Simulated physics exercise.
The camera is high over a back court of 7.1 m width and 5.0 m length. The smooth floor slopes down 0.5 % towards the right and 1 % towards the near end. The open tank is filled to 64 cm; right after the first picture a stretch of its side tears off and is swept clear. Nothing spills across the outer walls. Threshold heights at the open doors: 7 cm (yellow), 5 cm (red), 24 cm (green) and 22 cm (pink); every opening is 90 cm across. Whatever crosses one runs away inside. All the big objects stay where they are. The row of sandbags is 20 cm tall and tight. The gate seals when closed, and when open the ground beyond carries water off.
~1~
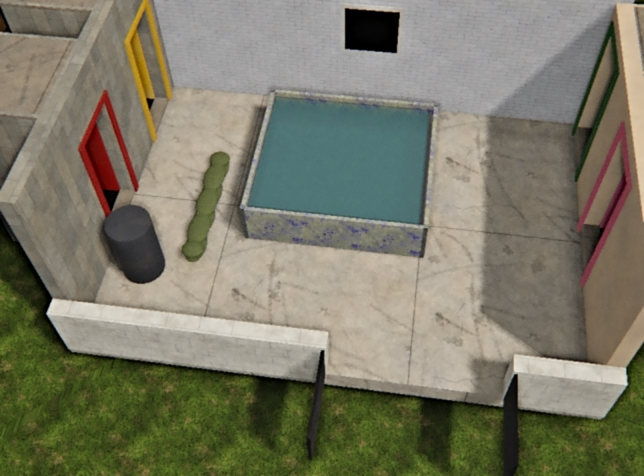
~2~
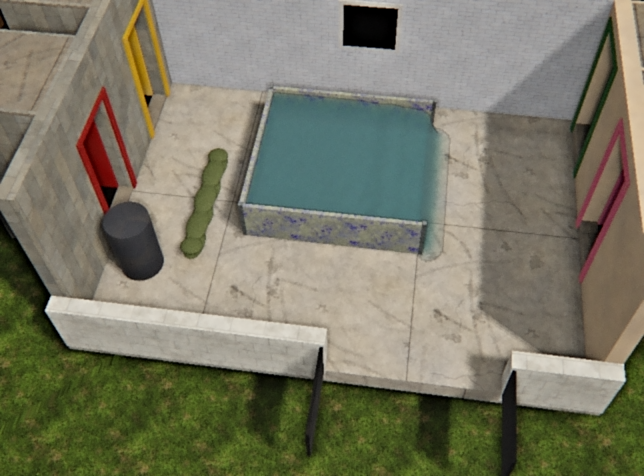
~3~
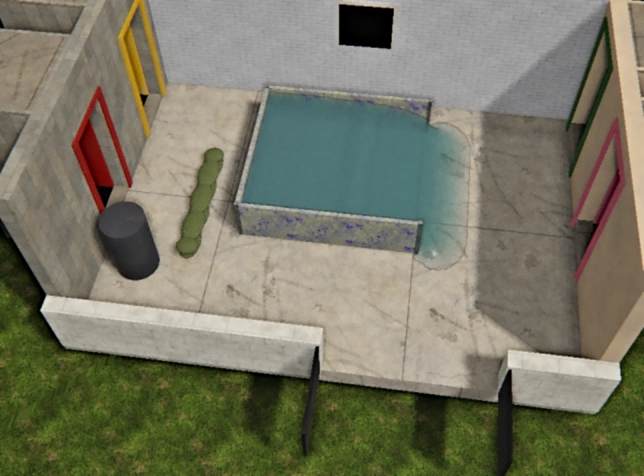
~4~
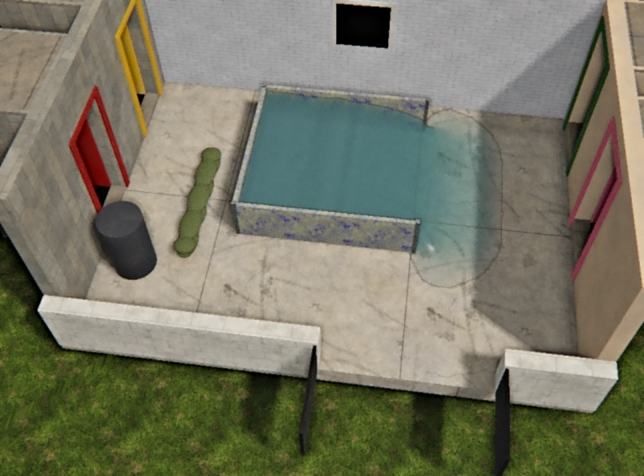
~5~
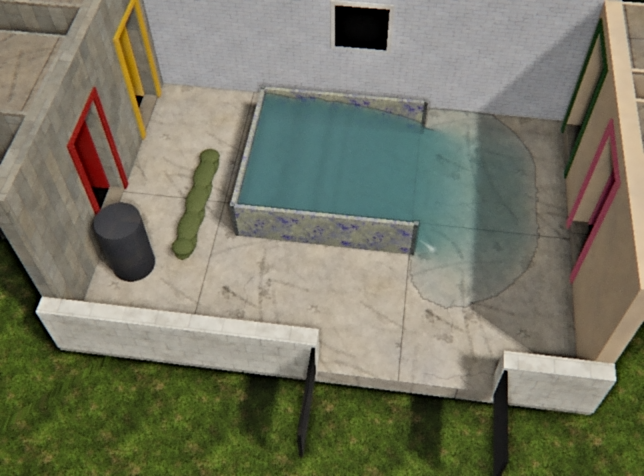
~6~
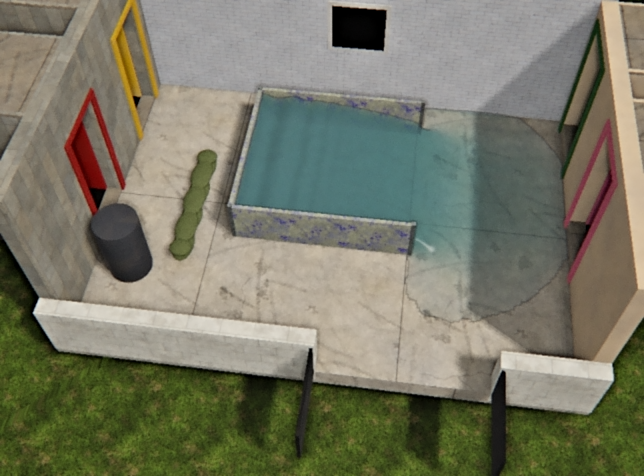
A large open tank of blue-green water with patterned stone sides stands against a pale brick wall in a paved court, seen from high above. To its left are a knobbly green hedge, a dark grey cylinder and red and yellow doorways, with green and pink ones at right. The tank's right side gives way and water spreads rightward in a thin, rounded sheet, while the view shifts very slightly.
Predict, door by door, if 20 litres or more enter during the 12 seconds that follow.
Within that time: At the yellow door it passes the limit; at the red door it passes the limit; at the green door it exceeds the limit; at the pink door it exceeds the limit.
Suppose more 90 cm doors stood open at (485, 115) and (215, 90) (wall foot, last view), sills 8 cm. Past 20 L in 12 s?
In that order: Past it, under.
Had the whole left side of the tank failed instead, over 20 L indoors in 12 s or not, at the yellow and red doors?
Against that limit: Yellow above, red above.
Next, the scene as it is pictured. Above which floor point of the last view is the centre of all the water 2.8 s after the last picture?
Around (453, 214).
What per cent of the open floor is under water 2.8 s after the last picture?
Some 55 per cent of it.
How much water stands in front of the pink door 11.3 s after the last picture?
About 11.5 cm.
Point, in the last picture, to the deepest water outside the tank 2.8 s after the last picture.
Around (571, 374).
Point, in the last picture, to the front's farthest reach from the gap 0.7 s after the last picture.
Near (570, 362).
Then, 0.7 s after the last picture water covers 35 % of the floor and is deepest (44 cm) near (550, 216); yellow door not reached, red door not reached, green door 34 cm at the sill, 5 L in, pink door 37 cm at the sill, 25 L in.
Then, 1.5 s after the last picture water covers 35 % of the floor and is deepest (46 cm) near (571, 374); yellow door not reached, red door not reached, green door 43 cm at the sill, 52 L in, pink door 39 cm at the sill, 93 L in.
Then, 2.8 s after the last picture water covers 55 % of the floor and is deepest (40 cm) near (571, 374); yellow door not reached, red door not reached, green door 31 cm at the sill, 135 L in, pink door 29 cm at the sill, 178 L in.
Then, 6.3 s after the last picture water covers 95 % of the floor and is deepest (20 cm) near (77, 315); yellow door 11 cm at the sill, 39 L in, red door 8 cm at the sill, 0 L in, green door 10 cm at the sill, 146 L in, pink door 15 cm at the sill, 193 L in.
Then, 11.3 s after the last picture water covers 95 % of the floor and is deepest (12 cm) near (563, 236); yellow door 6 cm at the sill, 55 L in, red door 9 cm at the sill, 61 L in, green door 7 cm at the sill, 146 L in, pink door 11 cm at the sill, 193 L in.
